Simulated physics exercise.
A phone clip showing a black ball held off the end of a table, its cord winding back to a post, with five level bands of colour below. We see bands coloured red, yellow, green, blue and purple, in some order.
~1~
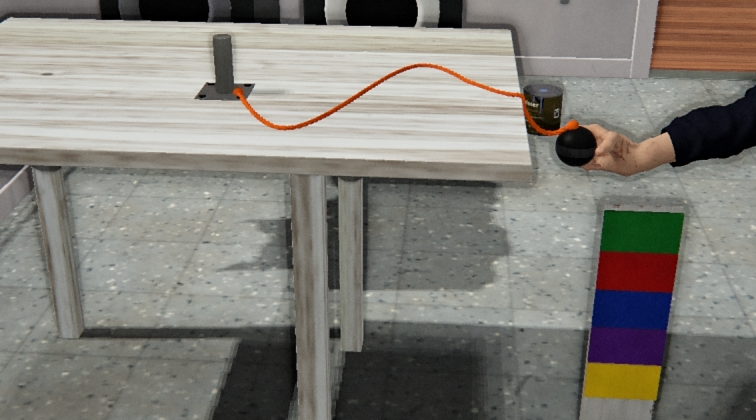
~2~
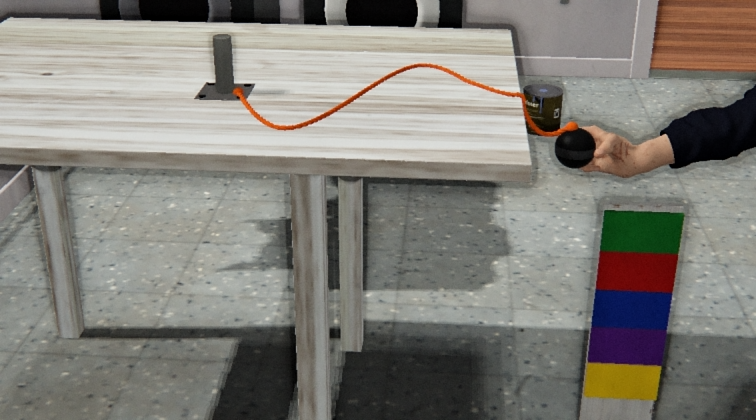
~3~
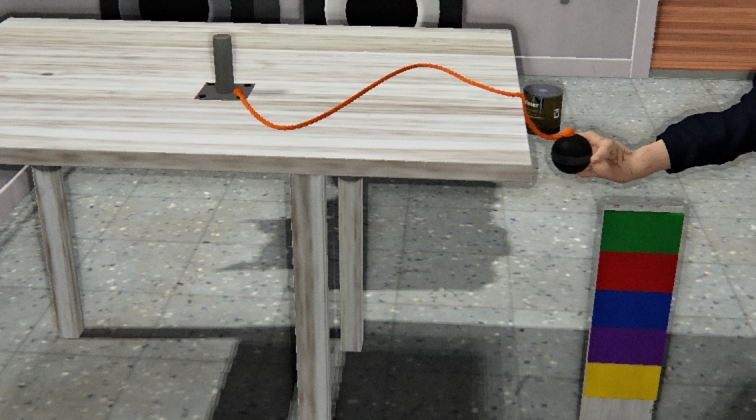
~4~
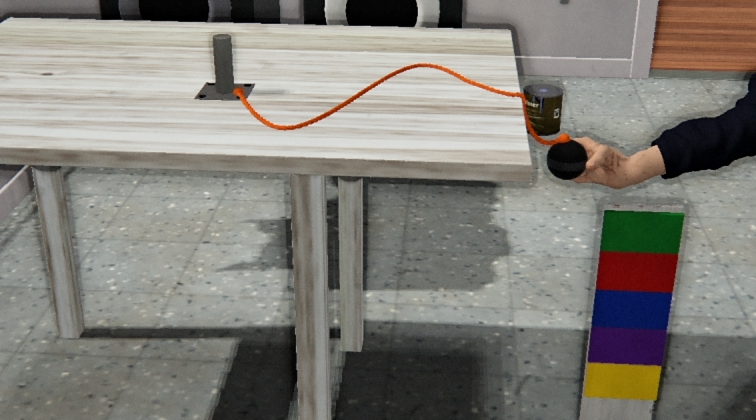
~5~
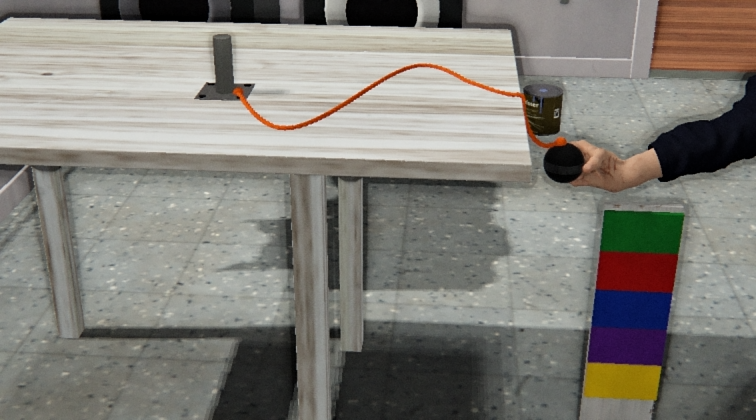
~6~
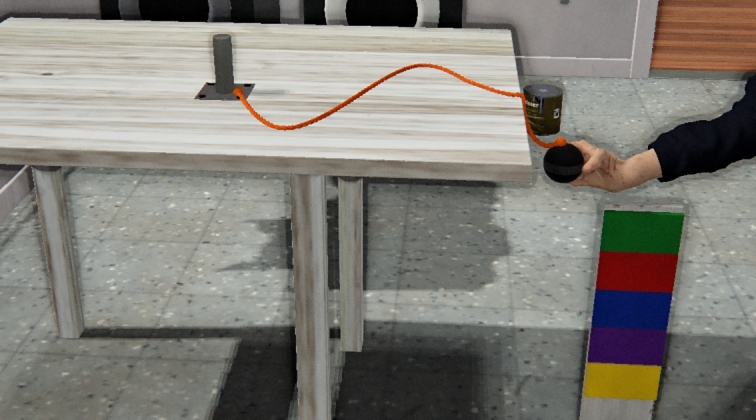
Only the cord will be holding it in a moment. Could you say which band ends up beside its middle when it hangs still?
Sure, it is yellow.
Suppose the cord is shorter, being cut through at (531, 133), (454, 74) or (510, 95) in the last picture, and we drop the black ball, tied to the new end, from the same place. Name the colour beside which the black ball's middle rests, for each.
Results, first to last: Purple; green; blue.
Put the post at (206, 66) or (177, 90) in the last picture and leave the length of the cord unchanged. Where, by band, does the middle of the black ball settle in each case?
Result 1: Purple. Result 2: Purple.
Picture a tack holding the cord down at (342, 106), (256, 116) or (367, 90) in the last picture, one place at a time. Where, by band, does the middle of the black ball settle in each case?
First try blue, second try purple, third try red.
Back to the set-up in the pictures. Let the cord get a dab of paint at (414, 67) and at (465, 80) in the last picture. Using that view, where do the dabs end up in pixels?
(520, 174), then (514, 245).
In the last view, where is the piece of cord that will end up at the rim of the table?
Around (380, 82).
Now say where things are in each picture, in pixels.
In the first frame, black ball (576, 146); green (642, 234); red (637, 273); blue (632, 311); purple (627, 348); yellow (622, 382).
In the second frame, black ball (575, 148); cord through (251, 109) (316, 120) (367, 90) (427, 66) (489, 89).
In the third frame, black ball (572, 154).
In the fourth frame, black ball (567, 159); cord through (251, 109) (316, 120) (367, 90) (427, 66) (489, 89).
In the fifth frame, black ball (564, 163).
In the sixth frame, black ball (564, 163); cord through (251, 109) (316, 120) (367, 90) (427, 66) (489, 89).
A little later, ball near (512, 349); level with purple.
Next, ball near (506, 385); level with yellow.
When it is over, ball near (499, 384); level with yellow. At yellow.
